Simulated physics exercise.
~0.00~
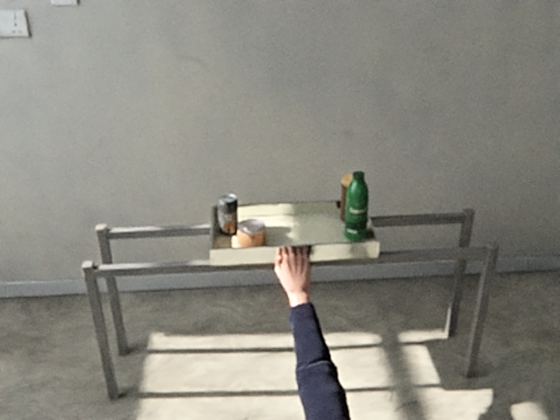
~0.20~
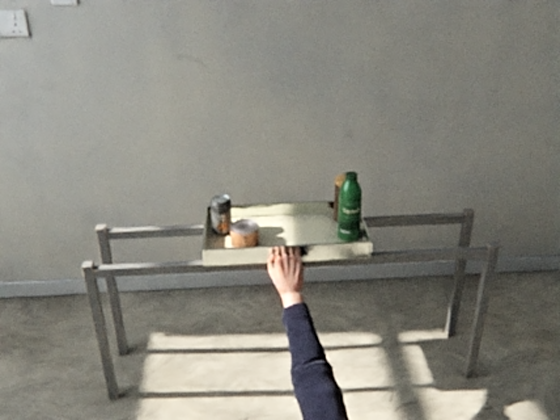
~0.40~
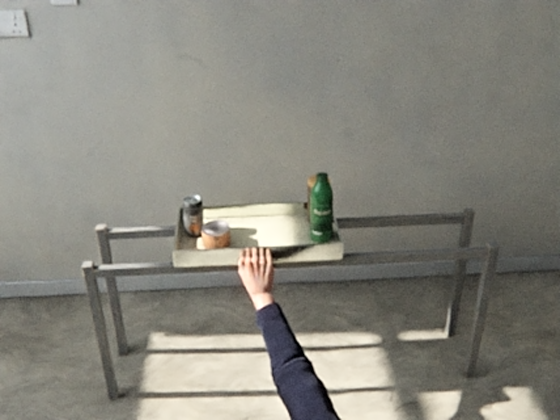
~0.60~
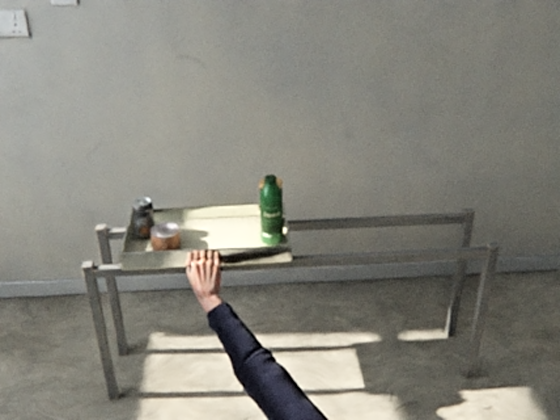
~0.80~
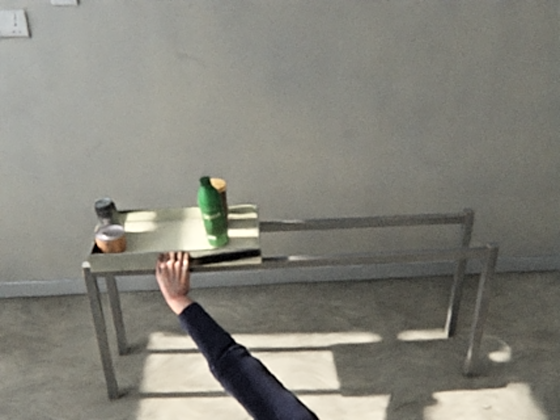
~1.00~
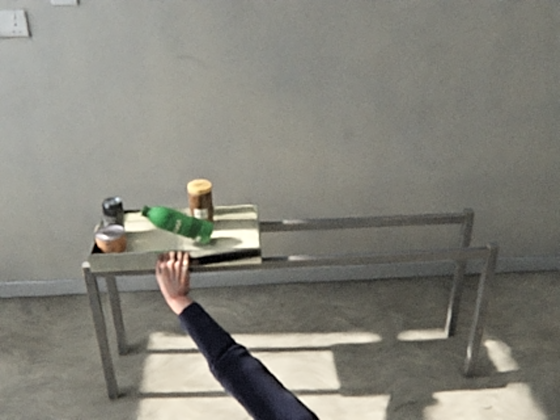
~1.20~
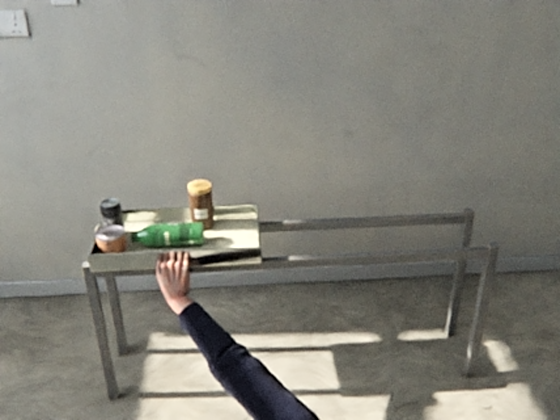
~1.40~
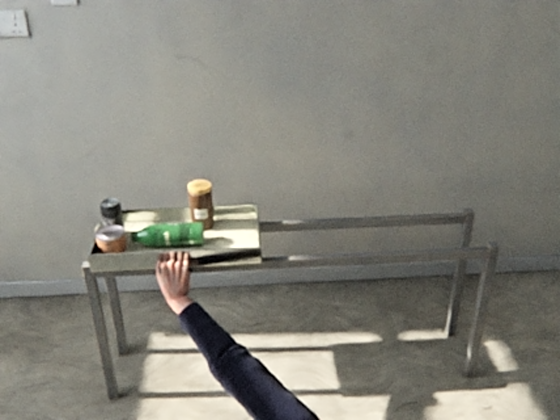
We see a hand slide a tray holding a green bottle, brown jar, orange tub and grey can leftward along two rails to the left end, where the bottle tips over and ends lying on its side, while the jar and can remain upright.
